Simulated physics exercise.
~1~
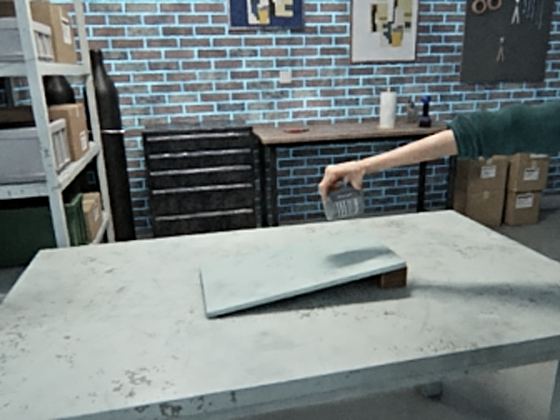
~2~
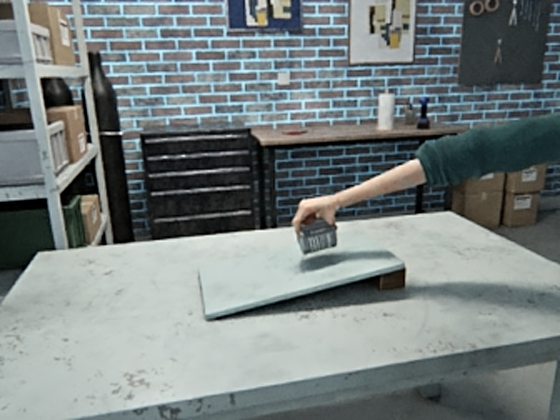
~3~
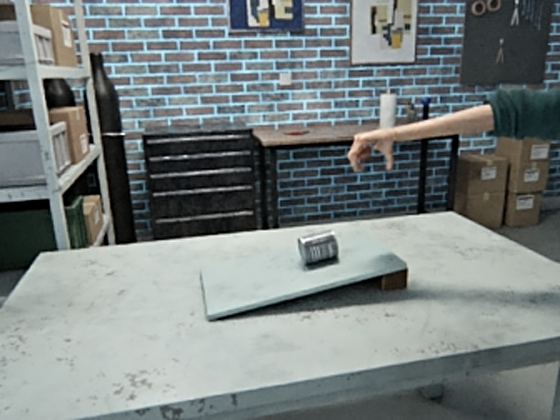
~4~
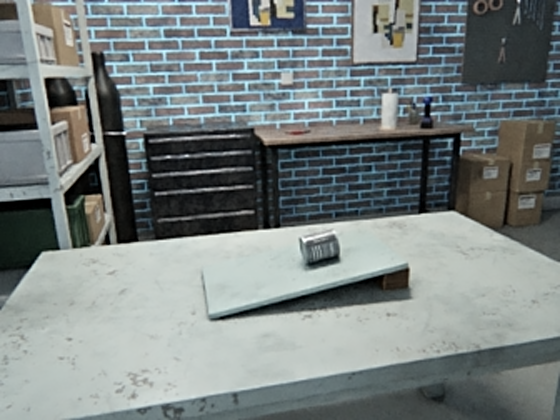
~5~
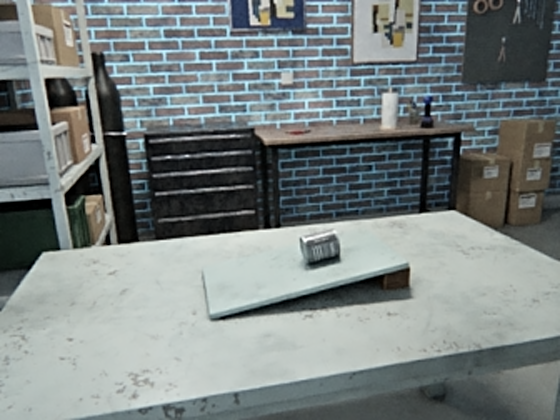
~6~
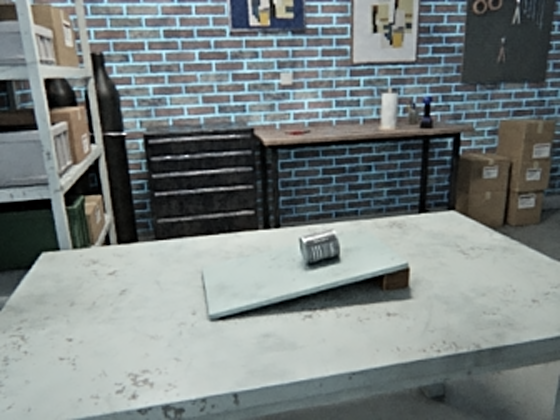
In a workshop with a blue-lit brick wall, a hand lowered a grey tin onto its side on a sloping board on a table, let go and drew back out of view to the right, and the tin stayed still where it was put.
